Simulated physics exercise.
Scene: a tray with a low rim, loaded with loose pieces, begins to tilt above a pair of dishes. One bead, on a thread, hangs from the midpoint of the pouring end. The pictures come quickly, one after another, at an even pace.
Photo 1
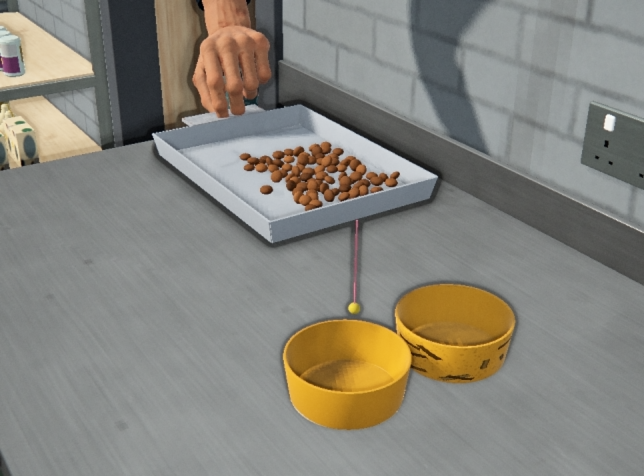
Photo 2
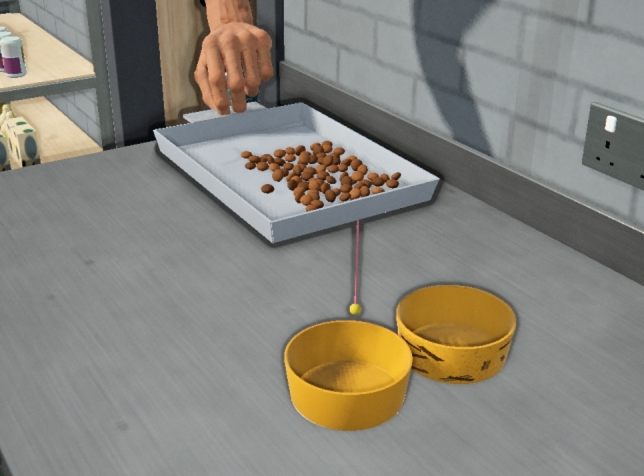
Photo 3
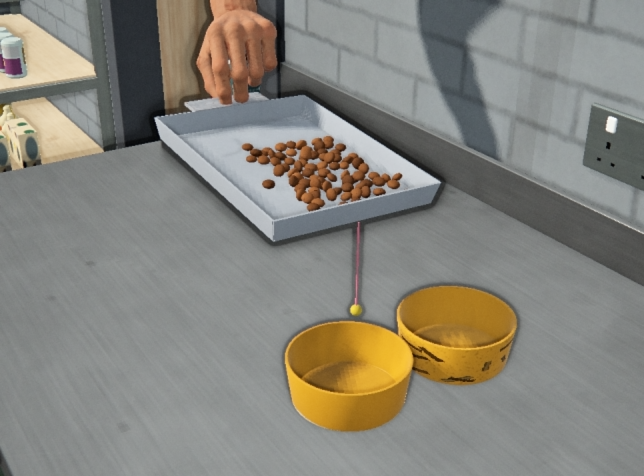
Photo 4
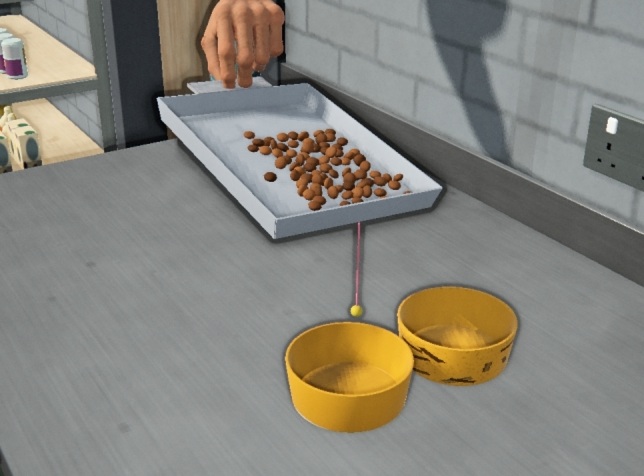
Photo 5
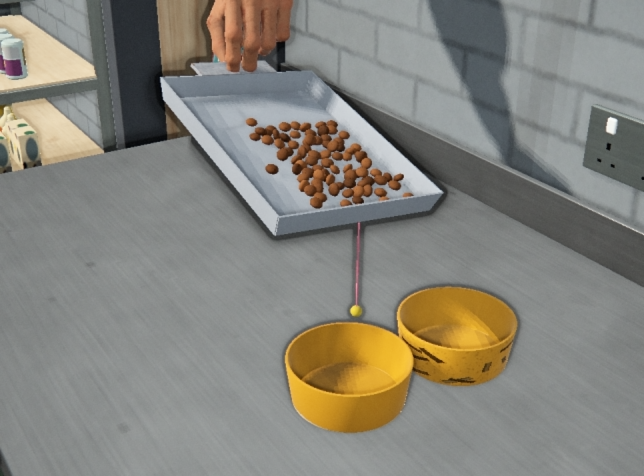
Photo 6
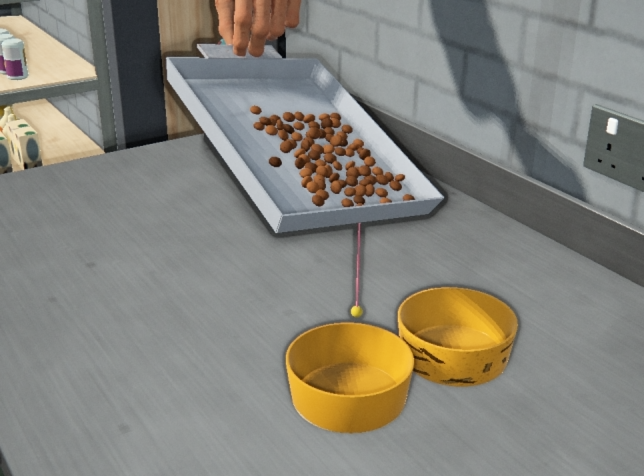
A hand raising the back of a grey tray of brown kibble, steadily tilting it above two yellow bowls on a counter.
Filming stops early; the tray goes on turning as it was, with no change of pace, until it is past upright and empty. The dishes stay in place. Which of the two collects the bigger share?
Greater load: Right.
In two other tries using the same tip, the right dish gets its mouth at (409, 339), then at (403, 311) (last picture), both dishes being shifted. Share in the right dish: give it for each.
You'd get 50 in a hundred first and 90 in a hundred after that.
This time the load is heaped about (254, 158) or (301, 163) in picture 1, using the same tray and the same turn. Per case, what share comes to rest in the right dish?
The first gives 90 %, the second 90 %.
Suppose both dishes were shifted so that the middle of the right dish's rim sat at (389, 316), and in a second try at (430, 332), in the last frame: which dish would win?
Note: Try one - the dish on the right side; try two - the dish on the right side.
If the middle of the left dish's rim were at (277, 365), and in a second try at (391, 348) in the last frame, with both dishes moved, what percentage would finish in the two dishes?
Estimates in order: 70 percent, 50 percent.
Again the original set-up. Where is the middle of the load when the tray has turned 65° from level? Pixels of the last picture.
Look close to (382, 173) in the last picture.
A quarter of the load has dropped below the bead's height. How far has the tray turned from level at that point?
At about 95°.
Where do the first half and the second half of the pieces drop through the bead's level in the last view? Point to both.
Points: About (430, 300), then about (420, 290).
Shortly afterwards, tray tipped steeply; the whole lot on the tray.
Next, tray tipped past a quarter turn; near a third on the tray; only a few in the left dish; near half in the right dish; a little in the air.
Some moments later, tray tipped past a quarter turn; only a few in the left dish; all but a few in the right dish; only a few outside both.
In the end, tray tipped past a quarter turn; only a few in the left dish; all but a few in the right dish; only a few outside both.
